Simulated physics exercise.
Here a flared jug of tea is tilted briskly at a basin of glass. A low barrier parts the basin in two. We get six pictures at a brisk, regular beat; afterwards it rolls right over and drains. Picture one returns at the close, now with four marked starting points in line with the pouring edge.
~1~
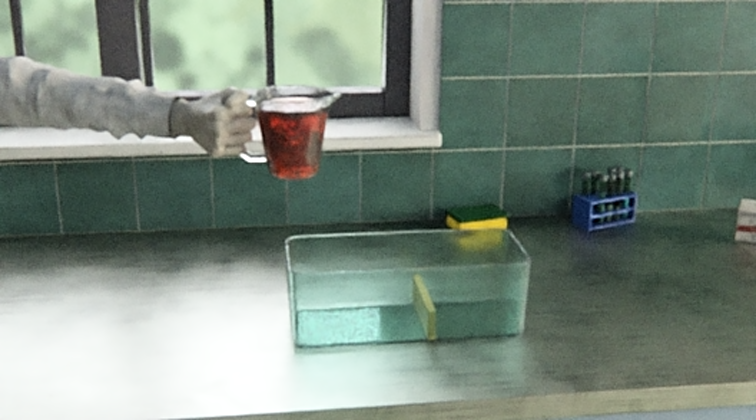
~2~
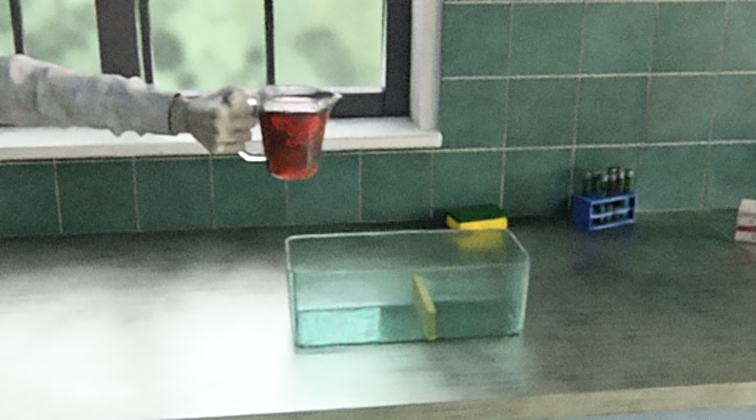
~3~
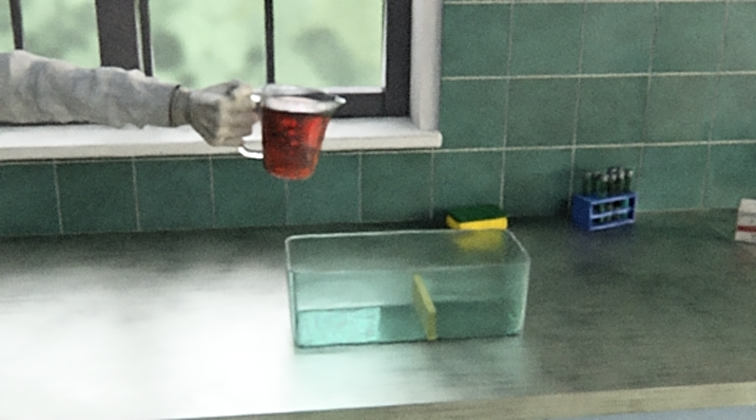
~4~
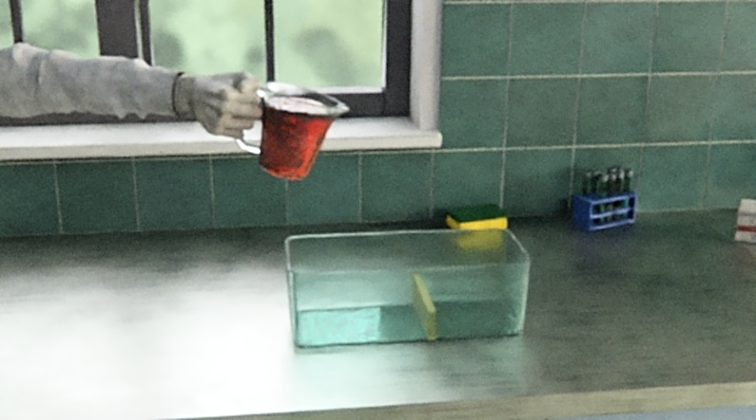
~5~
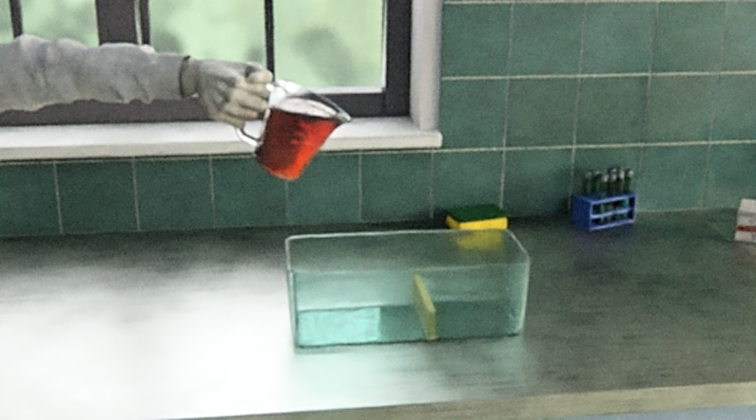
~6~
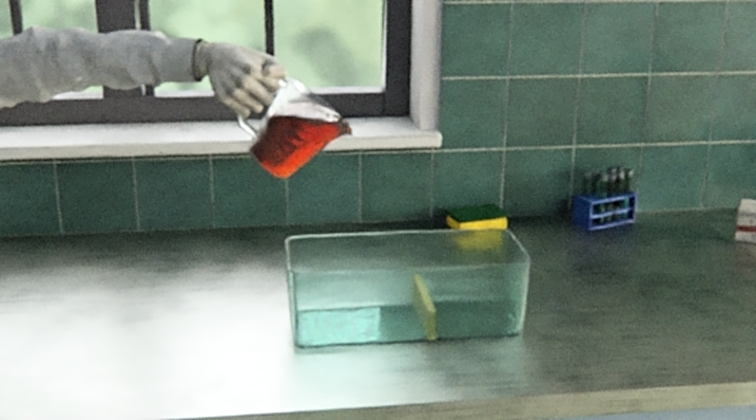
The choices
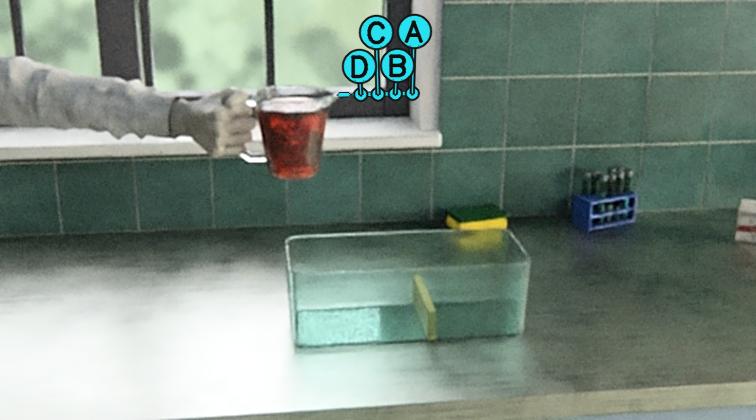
Gloved hand tilting a glass jug of red tea rightward above a divided glass basin, the liquid reaching the lip.
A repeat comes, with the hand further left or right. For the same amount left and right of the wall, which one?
The best place is B.
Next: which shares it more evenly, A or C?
That would be C.
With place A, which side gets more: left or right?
The right one.
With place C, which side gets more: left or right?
More ends on the left.
On the marked copy, A at (412, 93); B at (395, 93); C at (378, 94); D at (360, 94).
With A, about 16 % ends left of the wall and 76 % right of it; 7 % is lost outside.
With B, about 50 % ends left of the wall and 43 % right of it; 7 % is lost outside.
With C, about 68 % ends left of the wall and 26 % right of it; 6 % is lost outside.
With D, about 83 % ends left of the wall and 10 % right of it; 6 % is lost outside.
